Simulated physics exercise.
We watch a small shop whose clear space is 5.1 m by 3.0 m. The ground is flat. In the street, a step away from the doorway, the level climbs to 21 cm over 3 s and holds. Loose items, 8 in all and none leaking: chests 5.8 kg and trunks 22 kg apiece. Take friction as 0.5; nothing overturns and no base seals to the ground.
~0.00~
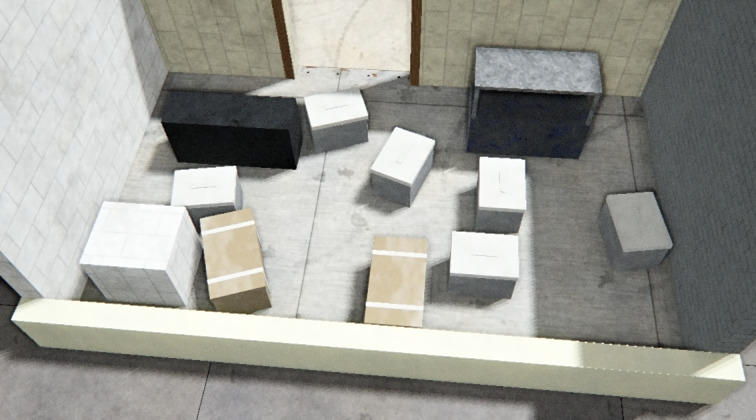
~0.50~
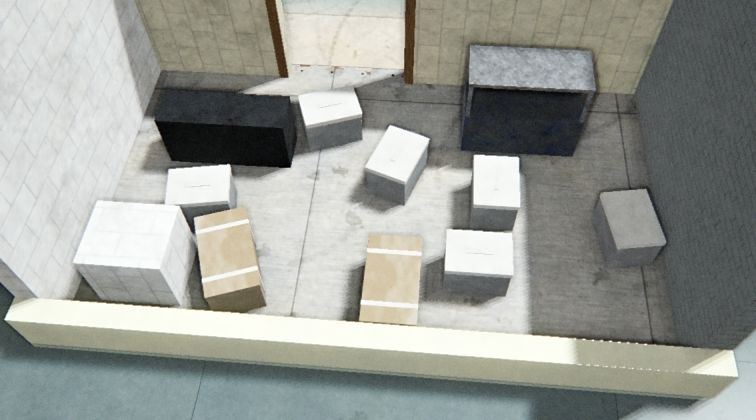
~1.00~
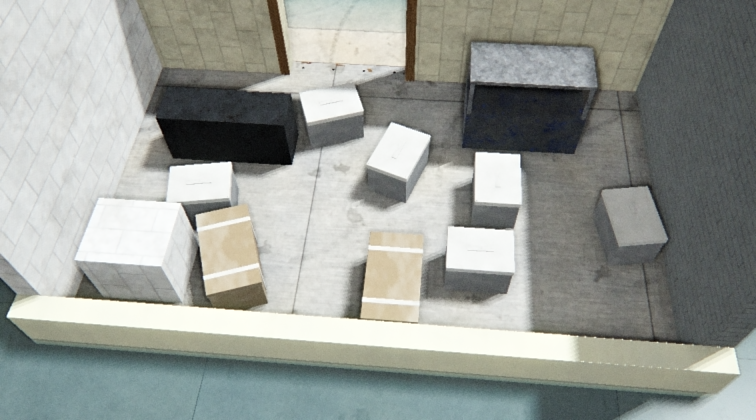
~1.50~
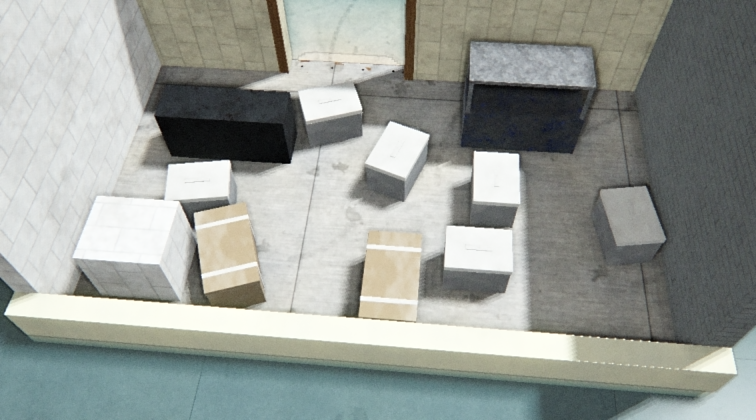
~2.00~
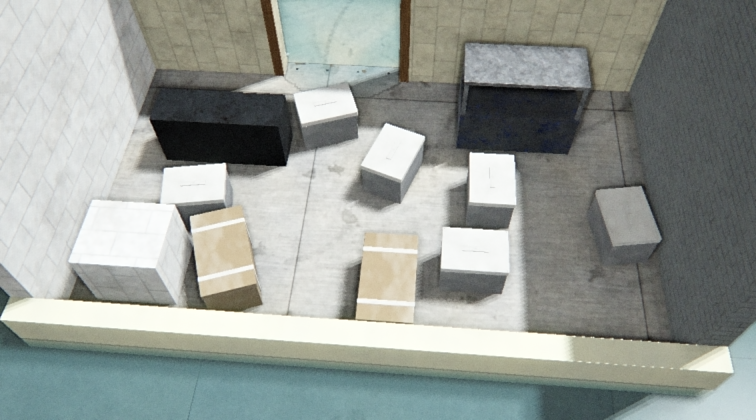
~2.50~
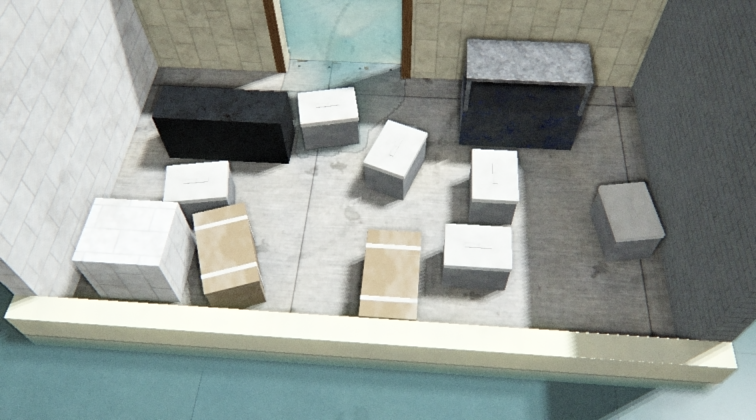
Pale blue-green water spreads over the grey ground outside the low cream wall, then colours the floor beyond the open doorway at the back. It reaches the doorway's threshold while the white boxes, tan cartons and dark furniture inside stay almost entirely still, with only slight shifts of the view.
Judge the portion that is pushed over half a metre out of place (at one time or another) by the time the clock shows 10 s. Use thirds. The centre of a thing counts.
That comes to two thirds or above.
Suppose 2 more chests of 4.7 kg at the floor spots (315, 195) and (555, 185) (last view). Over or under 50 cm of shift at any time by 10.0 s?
In turn: Past it, short of it.
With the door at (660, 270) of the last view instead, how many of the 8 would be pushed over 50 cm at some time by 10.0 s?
Then 7.
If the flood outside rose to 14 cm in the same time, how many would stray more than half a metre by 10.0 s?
In that case 5 of them.
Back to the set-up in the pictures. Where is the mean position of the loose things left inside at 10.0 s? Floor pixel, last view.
Around (465, 196).
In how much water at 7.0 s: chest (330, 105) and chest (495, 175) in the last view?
Roughly 10 and 4 cm.
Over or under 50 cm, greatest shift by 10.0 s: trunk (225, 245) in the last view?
It is under.
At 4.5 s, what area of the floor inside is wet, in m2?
Some 7.5 m2.
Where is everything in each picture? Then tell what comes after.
In the first picture, a chest at (336, 106), on the bottom; a chest at (204, 186) rests on the ground; 0.0 m2 under water; 0 of 8 have shifted.
In the second picture, a chest at (330, 105), on the bottom; a chest at (198, 185) rests on the ground; 0.0 m2 under water; 0 of 8 have shifted.
In the third picture, a chest at (331, 102) rests on the ground; a chest at (199, 182), on the bottom; 0.0 m2 under water; 0 of 8 have shifted.
In the fourth picture, a chest at (330, 100) rests on the ground; a chest at (198, 180), on the bottom; 0.0 m2 under water; 0 of 8 have shifted.
In the fifth picture, a chest at (325, 103), on the bottom; a chest at (193, 183) rests on the ground; water covers 0.2 m2; 0 of 8 have shifted.
In the sixth picture, a chest at (328, 105), on the bottom, 8 cm from its start; a chest at (196, 181), on the bottom; water covers 0.8 m2; 1 of 8 have shifted.
After 3.5 s 1 of 8 are over 50 cm from their spots; 0 afloat.
After 4.5 s 2 of 8 are over 50 cm from their spots; 2 afloat.
After 7.0 s 5 of 8 are over 50 cm from their spots; 5 afloat.
After 10.0 s 7 of 8 are over 50 cm from their spots, and 7 have been at some point; 8 afloat.
